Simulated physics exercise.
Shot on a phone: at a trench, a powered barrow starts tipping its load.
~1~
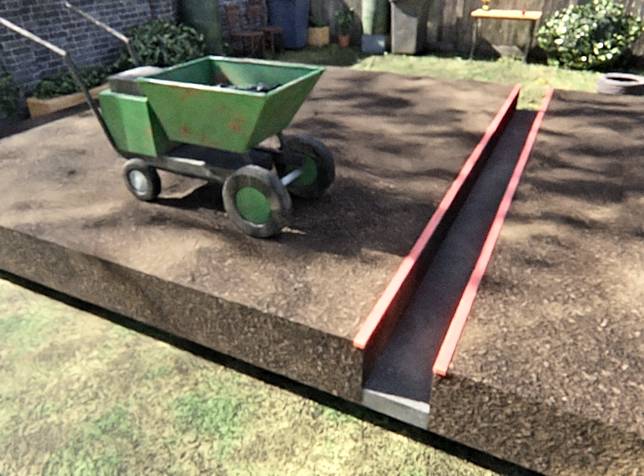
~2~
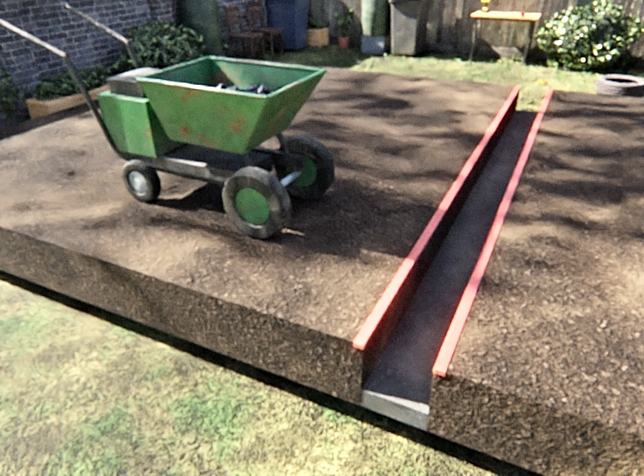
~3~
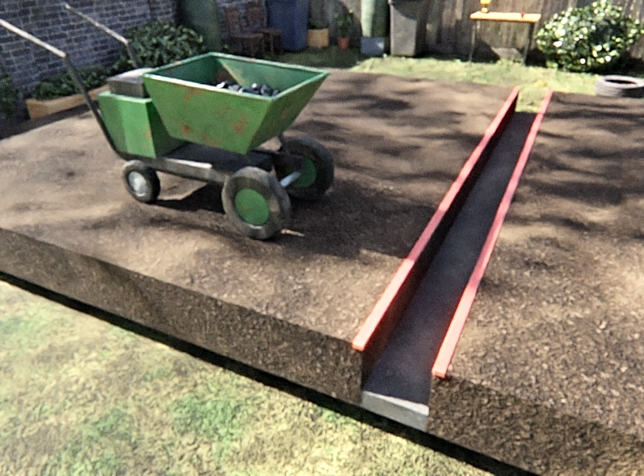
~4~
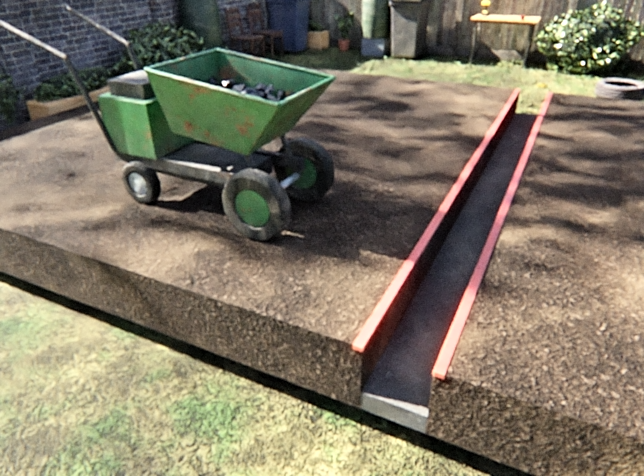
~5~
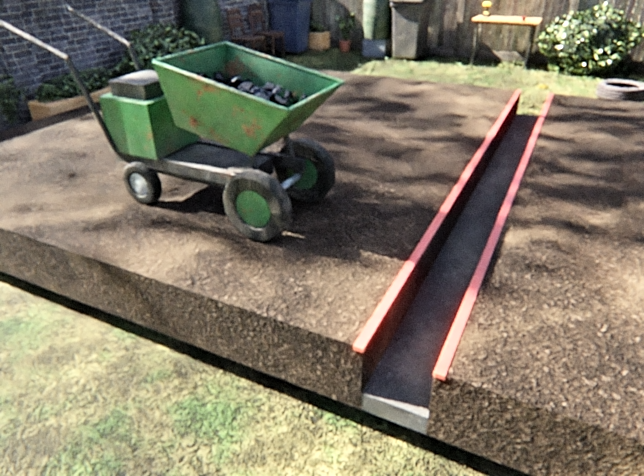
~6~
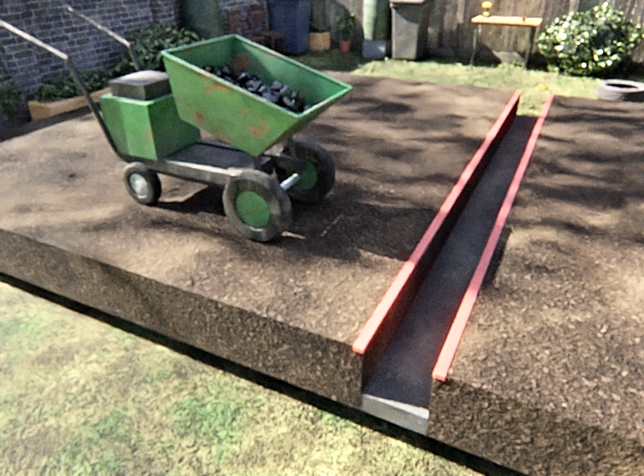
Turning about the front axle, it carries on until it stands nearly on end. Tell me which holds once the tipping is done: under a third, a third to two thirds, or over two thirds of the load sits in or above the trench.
At least one third, at most two thirds.
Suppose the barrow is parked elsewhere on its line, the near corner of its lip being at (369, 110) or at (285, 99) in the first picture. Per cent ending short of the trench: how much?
The first gives 0 %, the second 10 %.
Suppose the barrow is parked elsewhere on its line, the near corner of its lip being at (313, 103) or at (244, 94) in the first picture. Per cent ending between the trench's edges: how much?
You'd see around 100 per cent the first time and around 20 per cent the second.
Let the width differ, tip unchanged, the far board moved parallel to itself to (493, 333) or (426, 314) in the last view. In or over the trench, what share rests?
Close to 50 per cent in the first, close to 50 per cent in the second.
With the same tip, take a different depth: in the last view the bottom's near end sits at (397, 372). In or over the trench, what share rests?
40 %.
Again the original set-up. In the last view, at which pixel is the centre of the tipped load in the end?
Last view, centre at rest - approx. (426, 275).
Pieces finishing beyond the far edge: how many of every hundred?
Roughly 0 in a hundred.
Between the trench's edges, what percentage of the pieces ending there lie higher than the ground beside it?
Close to 0 per cent.
Shortly afterwards, skip tipped steeply; the whole lot in the skip.
Next, skip tipped right over; all but a few in the skip; only a few short of the trench; only a few in or heaped over the trench; only a few falling.
Some moments later, skip tipped right over; near a quarter in the skip; near a third short of the trench; near a third in or heaped over the trench.
In the end, skip tipped right over; near half short of the trench; near half in or heaped over the trench; none at all beyond it.
